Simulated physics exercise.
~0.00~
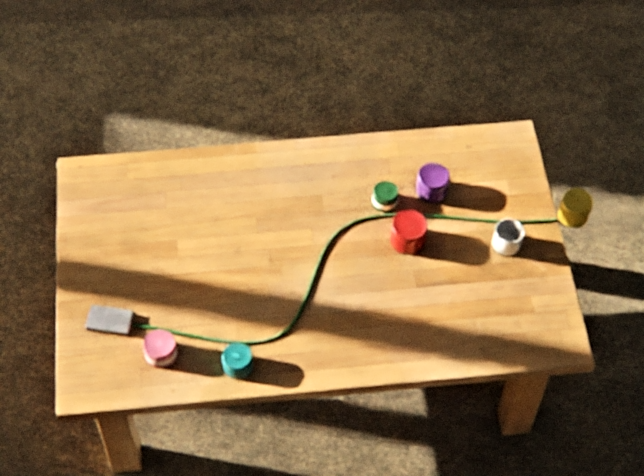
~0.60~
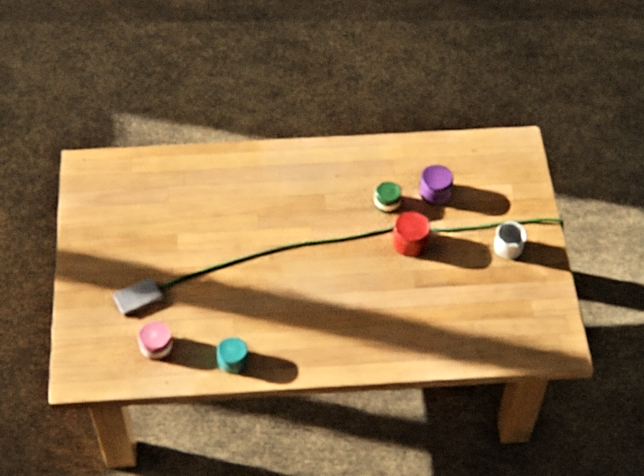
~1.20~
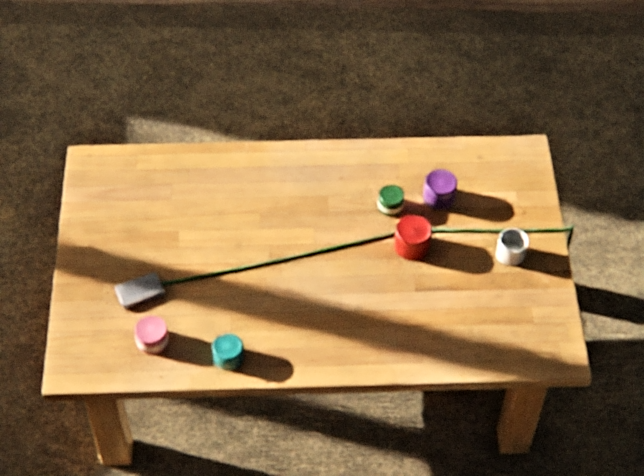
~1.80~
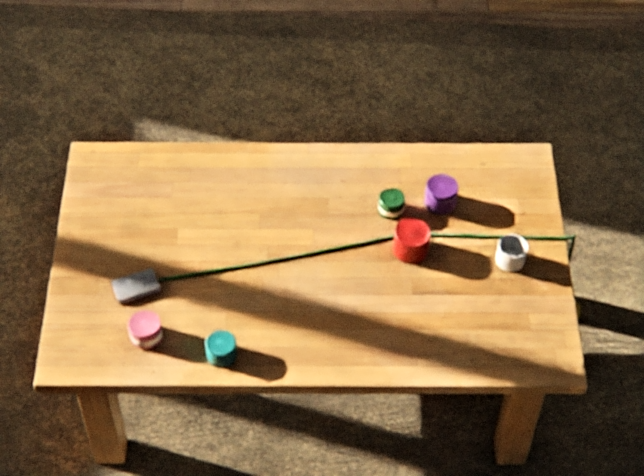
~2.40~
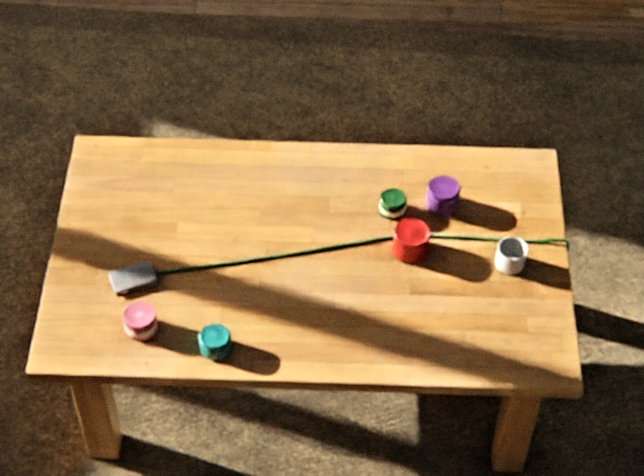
Yellow cylinder dropping off a wooden table's right edge, pulling its green cable taut against a red tub and shifting a grey phone.
